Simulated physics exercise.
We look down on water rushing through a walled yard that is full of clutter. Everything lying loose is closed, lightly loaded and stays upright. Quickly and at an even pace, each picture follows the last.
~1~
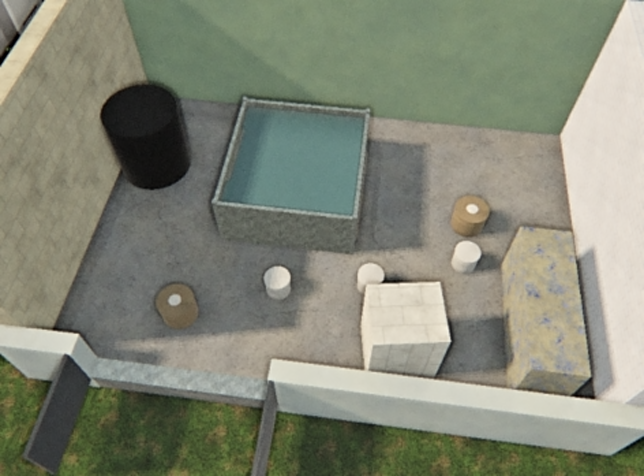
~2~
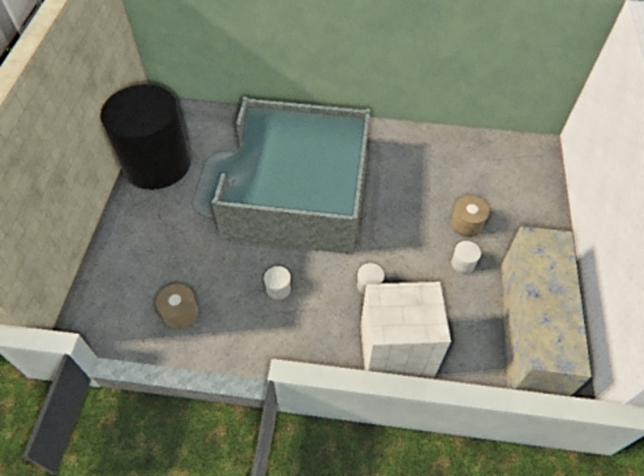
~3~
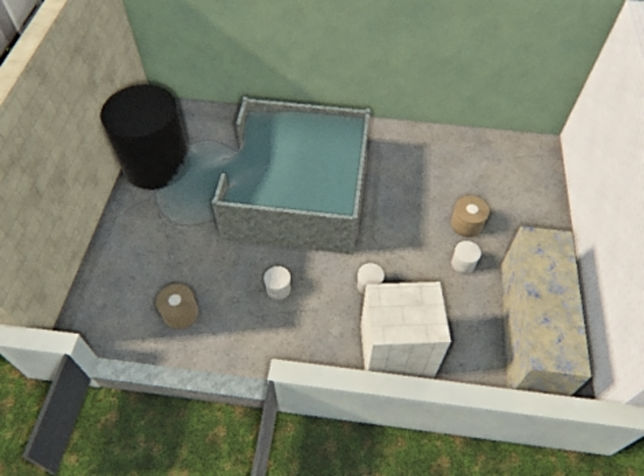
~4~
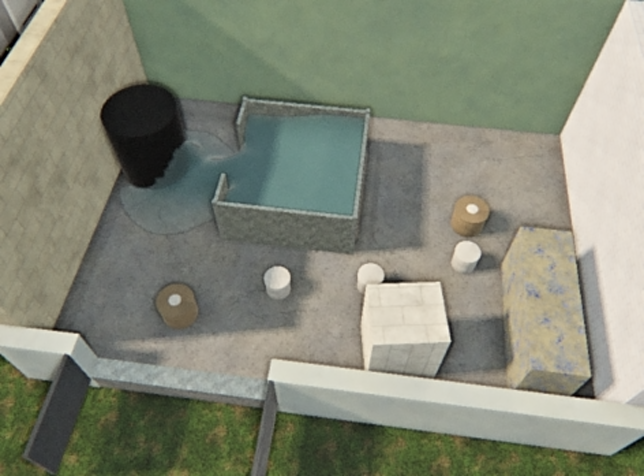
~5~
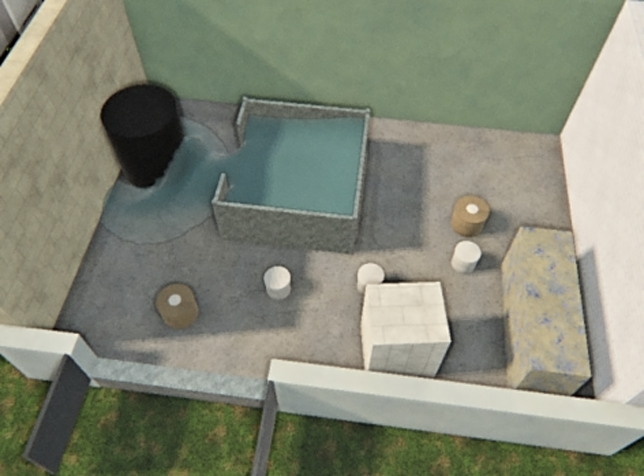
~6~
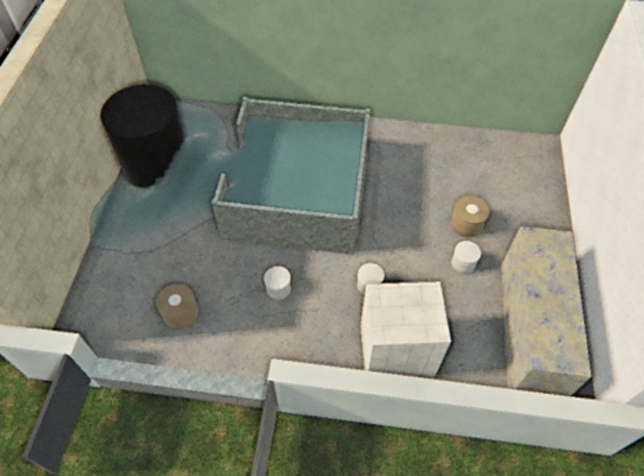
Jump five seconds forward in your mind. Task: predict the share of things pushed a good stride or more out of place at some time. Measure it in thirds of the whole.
The share is under a third of the whole.
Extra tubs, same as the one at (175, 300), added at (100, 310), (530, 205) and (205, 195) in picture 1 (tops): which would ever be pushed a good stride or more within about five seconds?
In sequence: Knocked well away; hardly budges; knocked well away.
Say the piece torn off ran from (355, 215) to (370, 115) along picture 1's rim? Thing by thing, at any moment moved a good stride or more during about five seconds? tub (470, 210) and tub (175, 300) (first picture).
Went the distance, then fell short.
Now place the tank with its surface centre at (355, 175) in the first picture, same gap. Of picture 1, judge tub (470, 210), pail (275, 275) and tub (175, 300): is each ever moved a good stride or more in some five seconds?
Taking them in turn: Kept near its start; kept near its start; got sent well off.
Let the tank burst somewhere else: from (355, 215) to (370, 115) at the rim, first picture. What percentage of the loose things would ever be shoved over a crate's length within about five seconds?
Near 60 in a hundred.
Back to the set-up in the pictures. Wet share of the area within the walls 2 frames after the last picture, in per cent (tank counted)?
25 per cent.
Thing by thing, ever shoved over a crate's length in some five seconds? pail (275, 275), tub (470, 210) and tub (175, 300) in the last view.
The first one stayed within range, the second stayed within range and the third traveled far.
A moment on, 0 of 5 are well off their spots; 0 afloat.
Next, 0 of 5 are well off their spots; 0 afloat.
Later, 0 of 5 are well off their spots; 0 afloat.
In the end, 1 of 5 are well off their spots, and 1 have been at some point; 0 afloat.
